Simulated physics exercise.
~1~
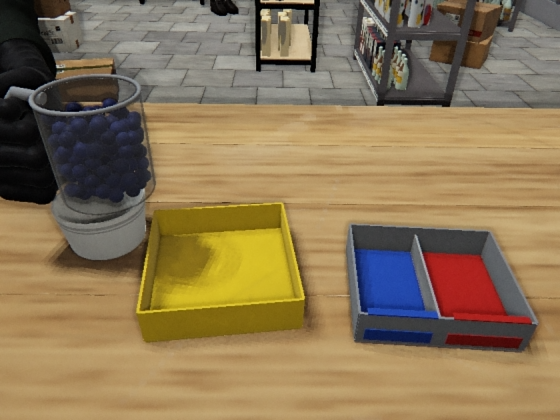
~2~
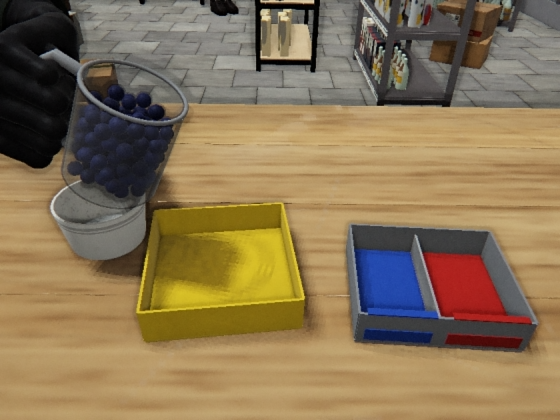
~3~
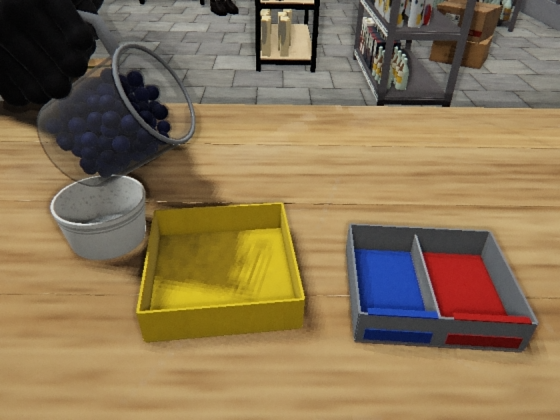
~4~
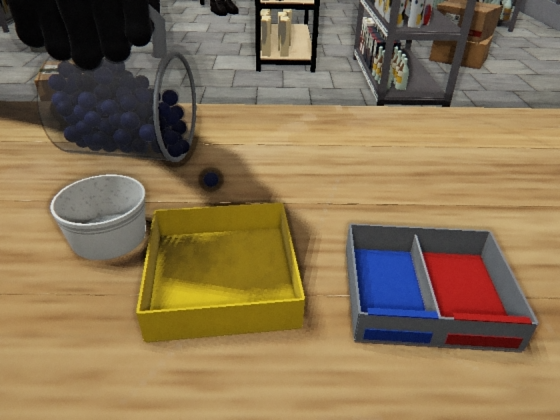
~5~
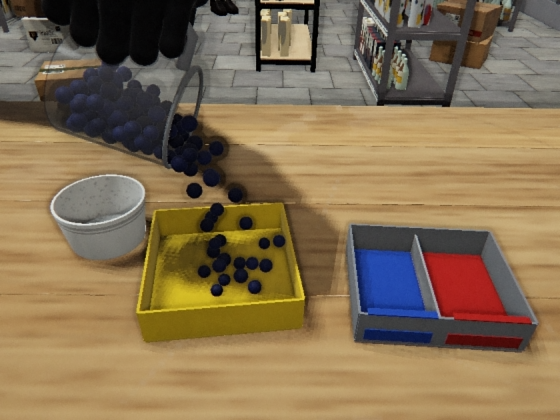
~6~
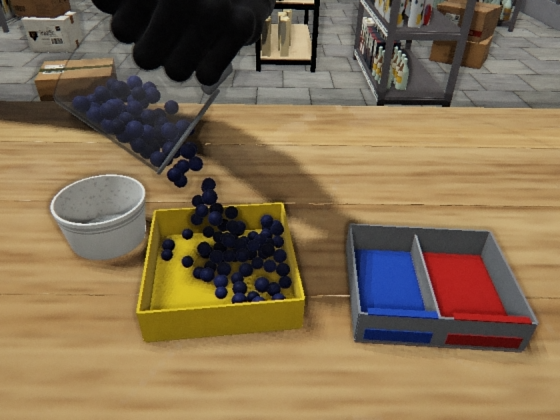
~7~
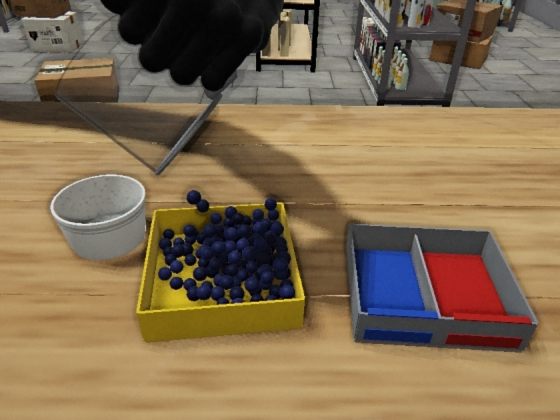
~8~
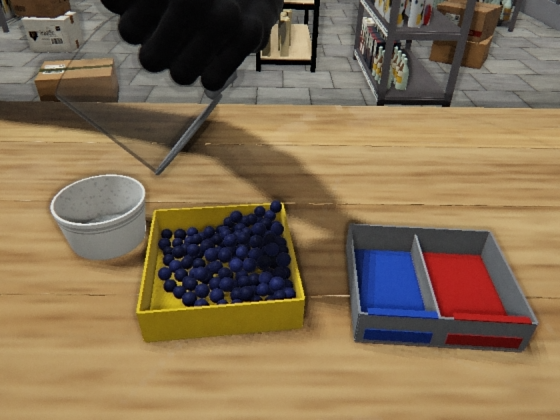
A black-gloved hand grips a clear cup full of dark blueberries above a pale wooden table, seen from slightly above in a room with a grey tiled floor and shelves behind. A white dish stands beneath the cup at left, a square yellow tin sits near the middle, and a grey tin with blue and red sections lies at right. The hand lifts the cup and tips it rightward onto its side. One berry drops out first, then a stream tumbles into the yellow tin. The cup turns further, mouth down, and empties. The berries settle heaped in the yellow tin, leaving the dish and both coloured sections empty.
